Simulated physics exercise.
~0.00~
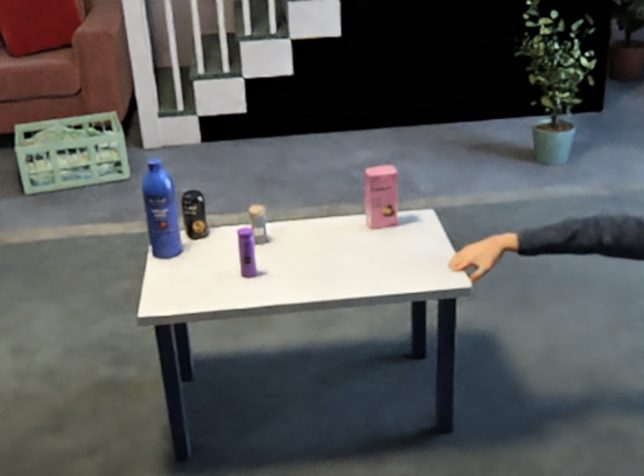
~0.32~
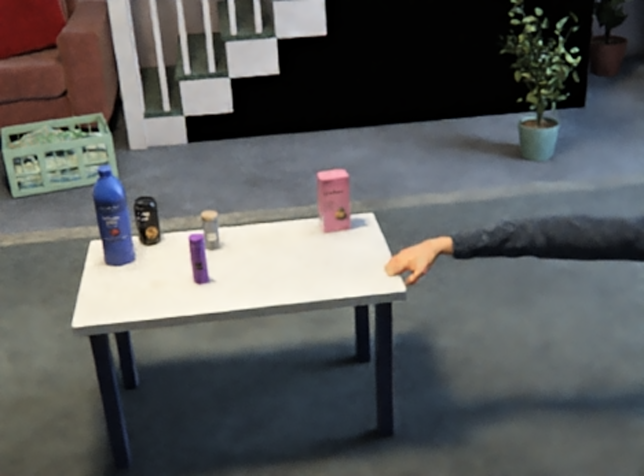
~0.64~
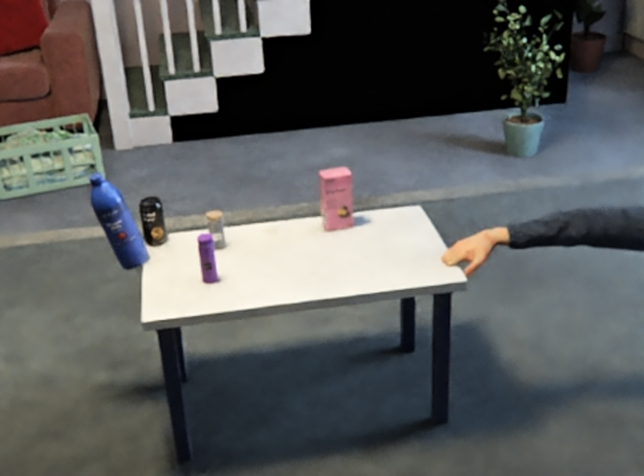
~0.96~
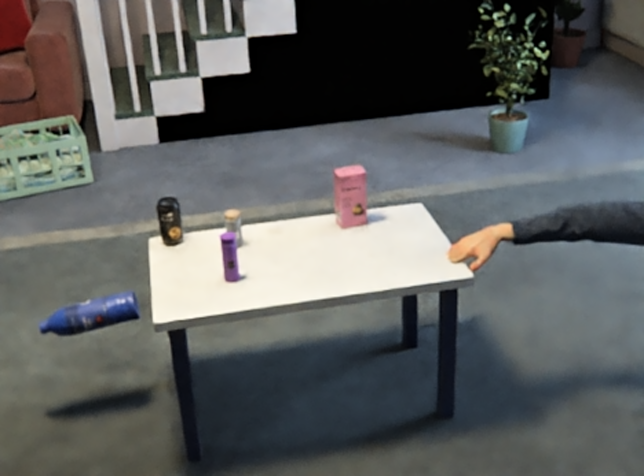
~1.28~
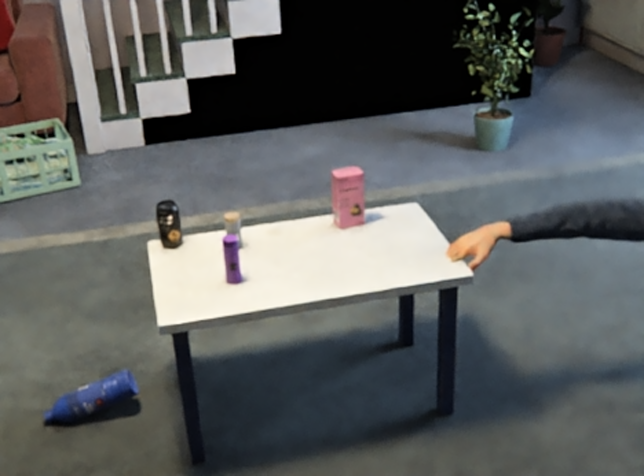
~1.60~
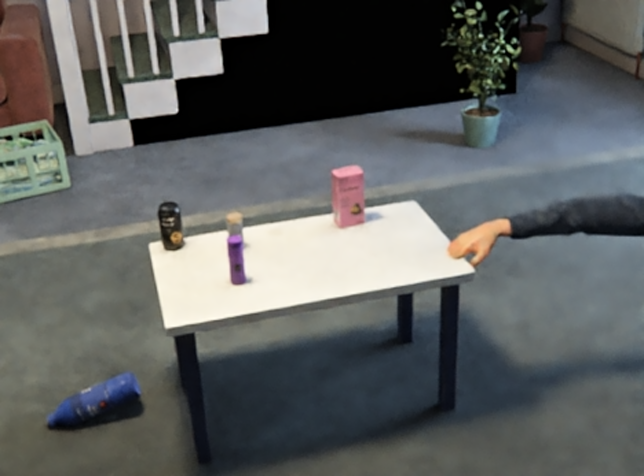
In a room with a staircase and potted plants, a hand jerked a small white table left and then back right, and the blue bottle tipped off the left edge onto the floor, while the pink carton and three other containers stayed standing.
